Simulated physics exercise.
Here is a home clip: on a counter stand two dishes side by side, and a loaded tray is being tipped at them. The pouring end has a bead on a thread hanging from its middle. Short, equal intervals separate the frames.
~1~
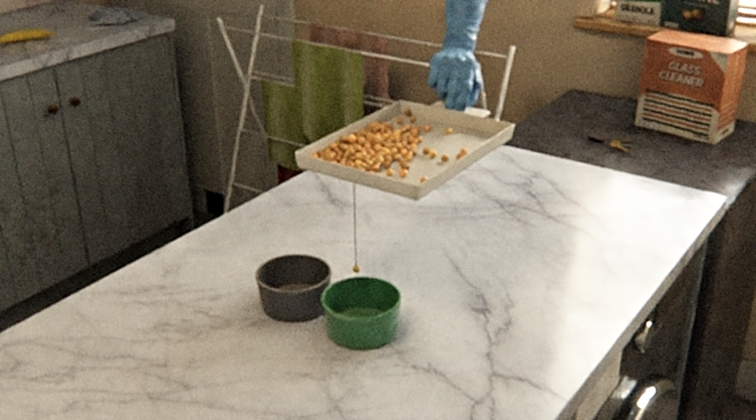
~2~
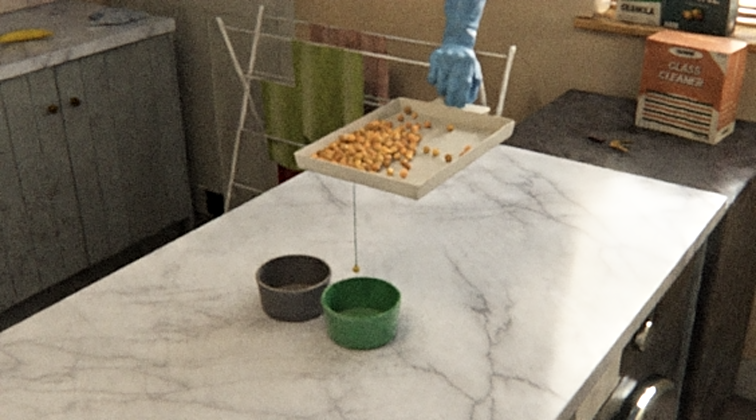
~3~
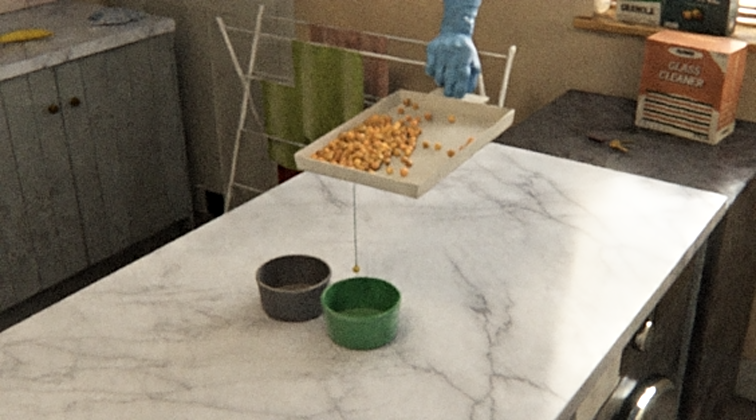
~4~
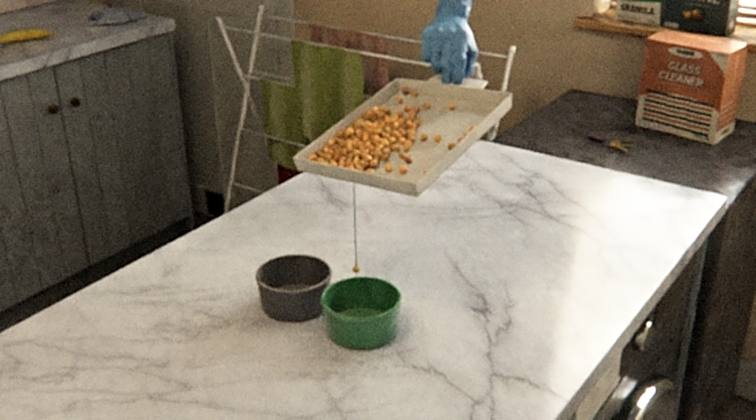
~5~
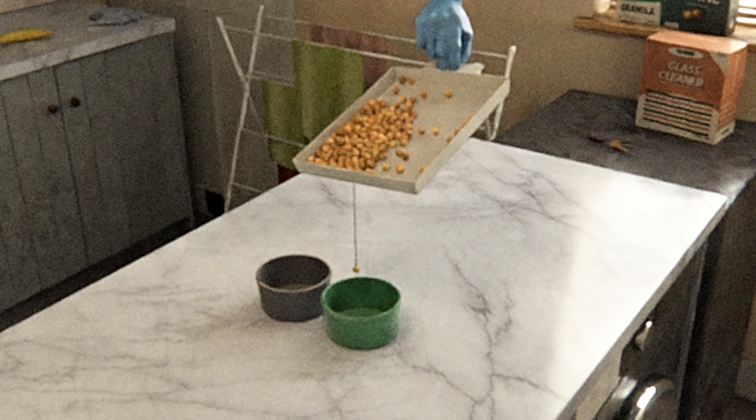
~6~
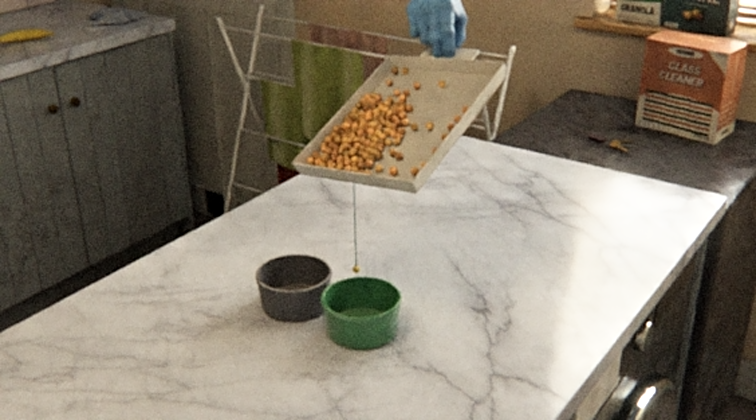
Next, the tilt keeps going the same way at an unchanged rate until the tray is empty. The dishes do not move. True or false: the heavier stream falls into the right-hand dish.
False.
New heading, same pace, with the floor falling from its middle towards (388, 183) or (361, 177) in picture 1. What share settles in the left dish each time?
0 % then 20 %, roughly.
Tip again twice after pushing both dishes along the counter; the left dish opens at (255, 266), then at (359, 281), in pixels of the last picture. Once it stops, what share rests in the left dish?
30 %, 0 %.
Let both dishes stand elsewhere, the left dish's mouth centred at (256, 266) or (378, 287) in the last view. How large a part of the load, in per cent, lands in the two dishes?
Roughly 70 per cent, then roughly 0 per cent.
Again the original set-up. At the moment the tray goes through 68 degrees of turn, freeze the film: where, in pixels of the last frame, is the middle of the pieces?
In the last view, the load is centred near (333, 145).
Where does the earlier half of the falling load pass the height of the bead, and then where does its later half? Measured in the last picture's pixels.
Earlier half at (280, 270), later half at (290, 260).
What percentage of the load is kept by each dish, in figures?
The left dish gets close to 70 per cent and the right dish close to 10 per cent.
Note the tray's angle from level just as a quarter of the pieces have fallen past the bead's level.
Approx. reading: About 95°.
Soon after the last picture, tray tipped steeply; nearly all on the tray; a stray few in the air.
A little later, tray tipped past a quarter turn; a small part on the tray; a stray few in the right dish; about half in the left dish; a small part outside both; about a quarter in the air.
Later still, tray tipped past a quarter turn; a small part in the right dish; about two thirds in the left dish; about a quarter outside both.
By the end, tray tipped past a quarter turn; a small part in the right dish; about two thirds in the left dish; about a quarter outside both.
